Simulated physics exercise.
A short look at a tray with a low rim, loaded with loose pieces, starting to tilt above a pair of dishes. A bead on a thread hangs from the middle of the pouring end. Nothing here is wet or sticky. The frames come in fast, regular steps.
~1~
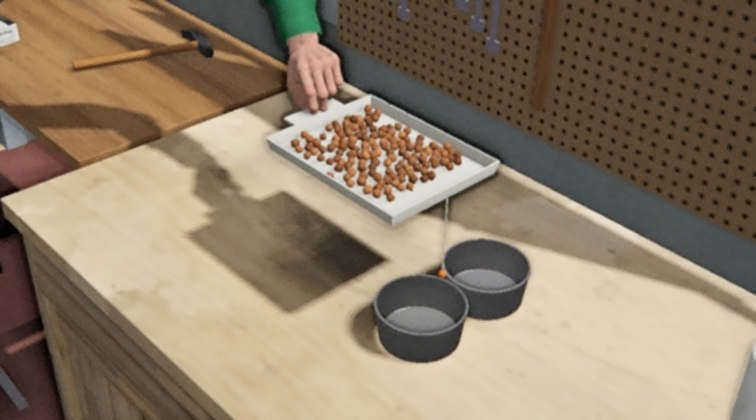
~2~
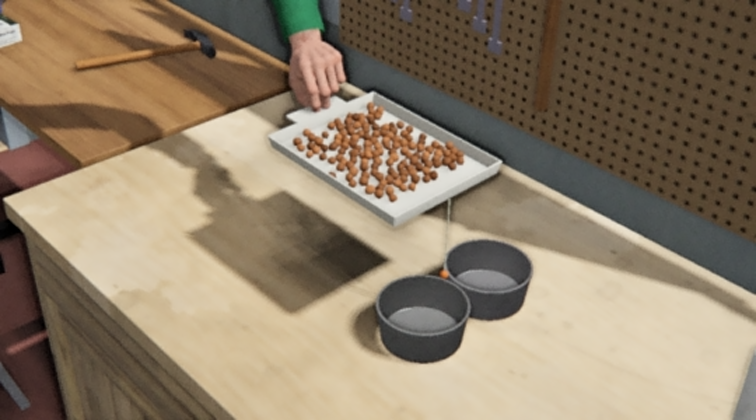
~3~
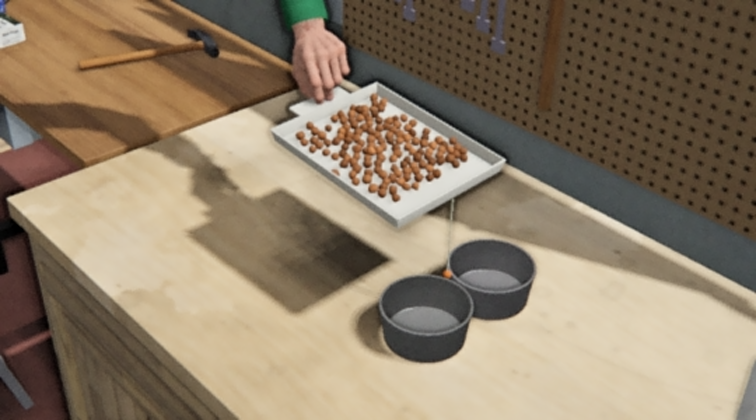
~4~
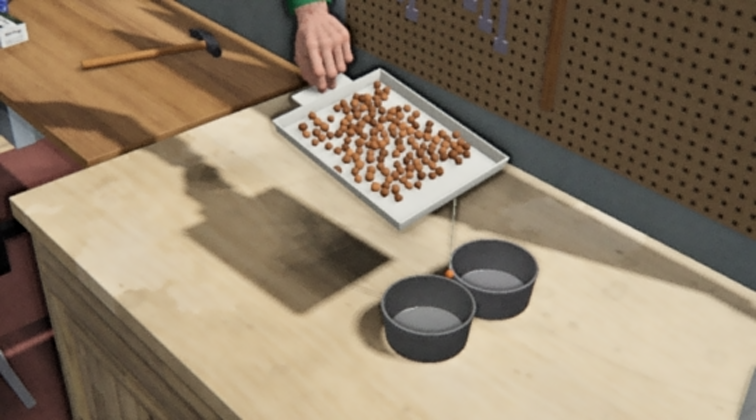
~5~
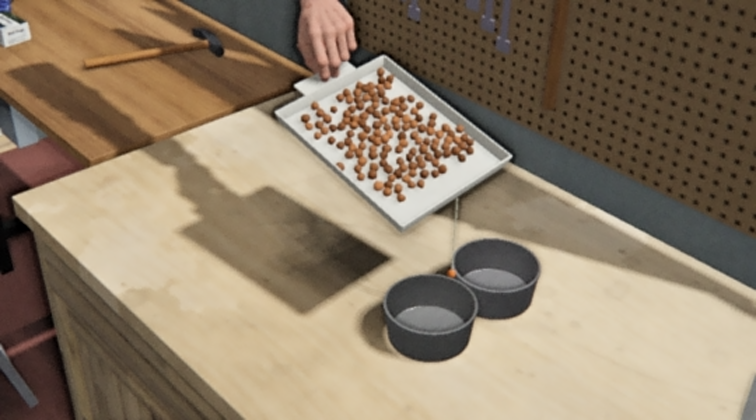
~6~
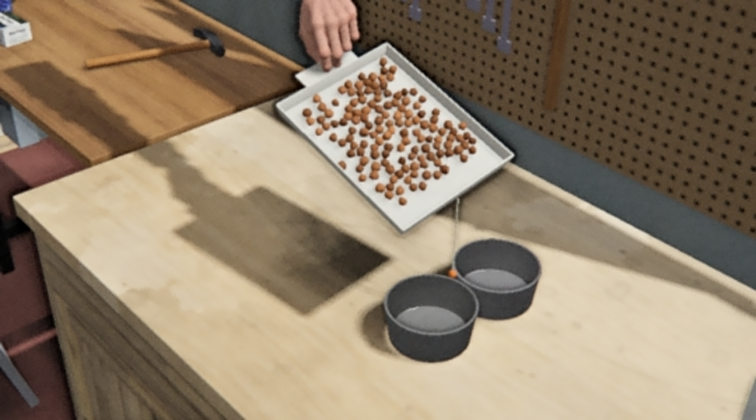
On a pale wooden workbench near a pegboard, a hand in a green sleeve raises the handle end of a white tray of hazelnuts, gradually tilting it above two dark round dishes while the nuts barely shift.
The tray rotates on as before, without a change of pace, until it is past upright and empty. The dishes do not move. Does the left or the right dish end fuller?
The left-hand dish gets more.
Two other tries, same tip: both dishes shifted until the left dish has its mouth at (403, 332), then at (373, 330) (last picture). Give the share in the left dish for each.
First some 70, then 50 per cent.
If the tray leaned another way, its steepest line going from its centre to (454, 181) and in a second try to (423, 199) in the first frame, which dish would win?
First the dish on the right, then the dish on the left.
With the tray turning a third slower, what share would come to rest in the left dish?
Some 70 per cent.
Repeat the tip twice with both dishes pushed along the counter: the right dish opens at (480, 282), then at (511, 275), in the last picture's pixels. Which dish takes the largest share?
The first try: The left dish. The second: The left one.
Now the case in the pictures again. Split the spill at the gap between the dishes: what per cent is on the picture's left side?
It comes to 90 per cent or so.
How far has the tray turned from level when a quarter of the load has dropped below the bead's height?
Around 110° of tilt.
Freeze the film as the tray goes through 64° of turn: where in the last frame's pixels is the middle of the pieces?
Roughly at (410, 179).
Shortly afterwards, tray tipped steeply; all but a few on the tray; a little in the air.
Next, tray tipped past a quarter turn; the bulk on the tray; a little in the left dish; a little outside both; a little in the air.
Some moments later, tray tipped past a quarter turn; near two thirds in the left dish; near a quarter outside both.
In the end, tray tipped past a quarter turn; near two thirds in the left dish; none at all in the right dish; near a quarter outside both.
